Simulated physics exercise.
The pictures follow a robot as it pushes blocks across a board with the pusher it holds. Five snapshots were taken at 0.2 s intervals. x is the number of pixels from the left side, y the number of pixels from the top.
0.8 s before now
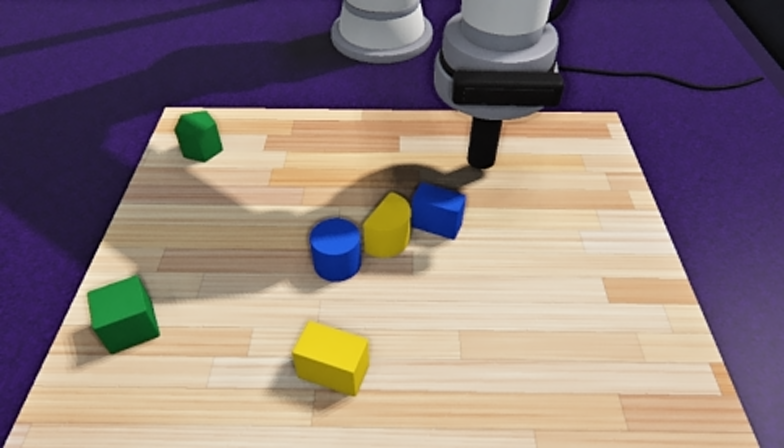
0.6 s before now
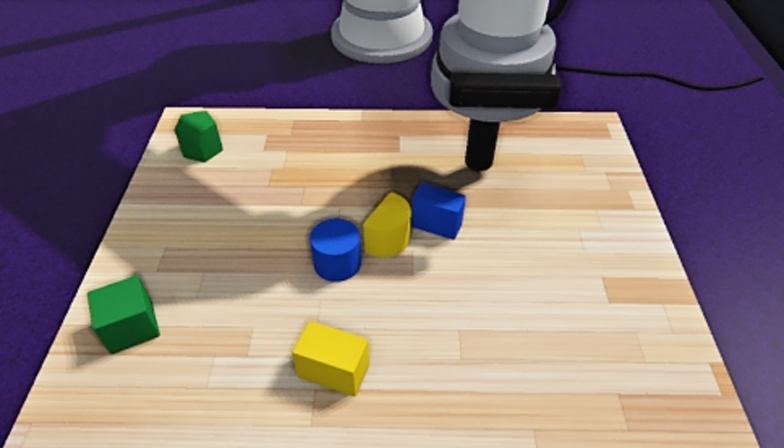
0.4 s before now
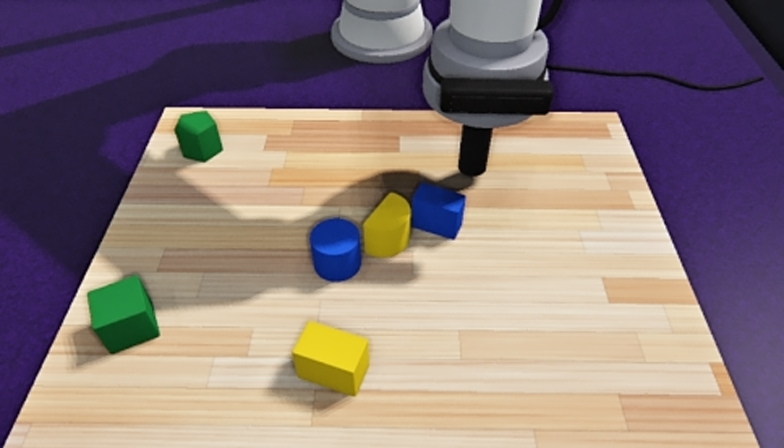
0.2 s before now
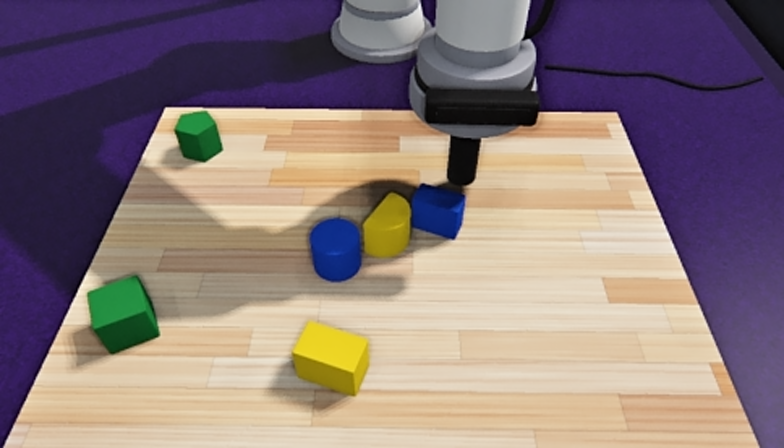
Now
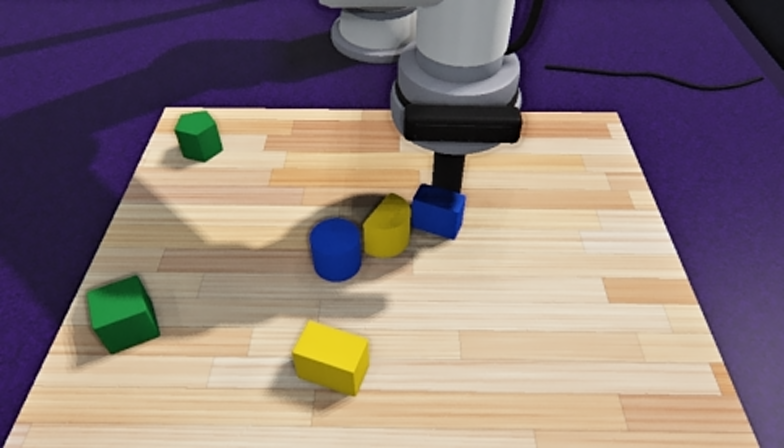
A robot arm with a black pusher starts at the upper right of a wooden board, barely shifting at first. It then moves down and to the left until its tip is right beside the blue oblong block, while the blue, yellow and green blocks all stay still.
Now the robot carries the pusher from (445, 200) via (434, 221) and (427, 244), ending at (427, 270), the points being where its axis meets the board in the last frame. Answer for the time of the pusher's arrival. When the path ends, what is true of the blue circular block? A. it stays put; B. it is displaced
A (it stays put)
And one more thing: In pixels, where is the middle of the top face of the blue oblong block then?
In the picture, it is at (429, 269).
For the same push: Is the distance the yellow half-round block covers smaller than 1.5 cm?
Yes
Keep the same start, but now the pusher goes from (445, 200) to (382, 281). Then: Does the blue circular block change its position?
Yes, it checks out.
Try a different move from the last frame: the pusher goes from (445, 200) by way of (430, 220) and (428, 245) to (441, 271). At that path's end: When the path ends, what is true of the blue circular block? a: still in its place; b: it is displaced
I'll go with a - still in its place.
On the path given first. Halfway along, pusher (430, 224); yellow half-round block (384, 216), turned 15° clockwise; blue oblong block (430, 228), turned 15° anticlockwise.
At the end, pusher (427, 261); blue circular block not moved; yellow half-round block (384, 216), turned 15° clockwise; blue oblong block (429, 269), turned 20° anticlockwise.
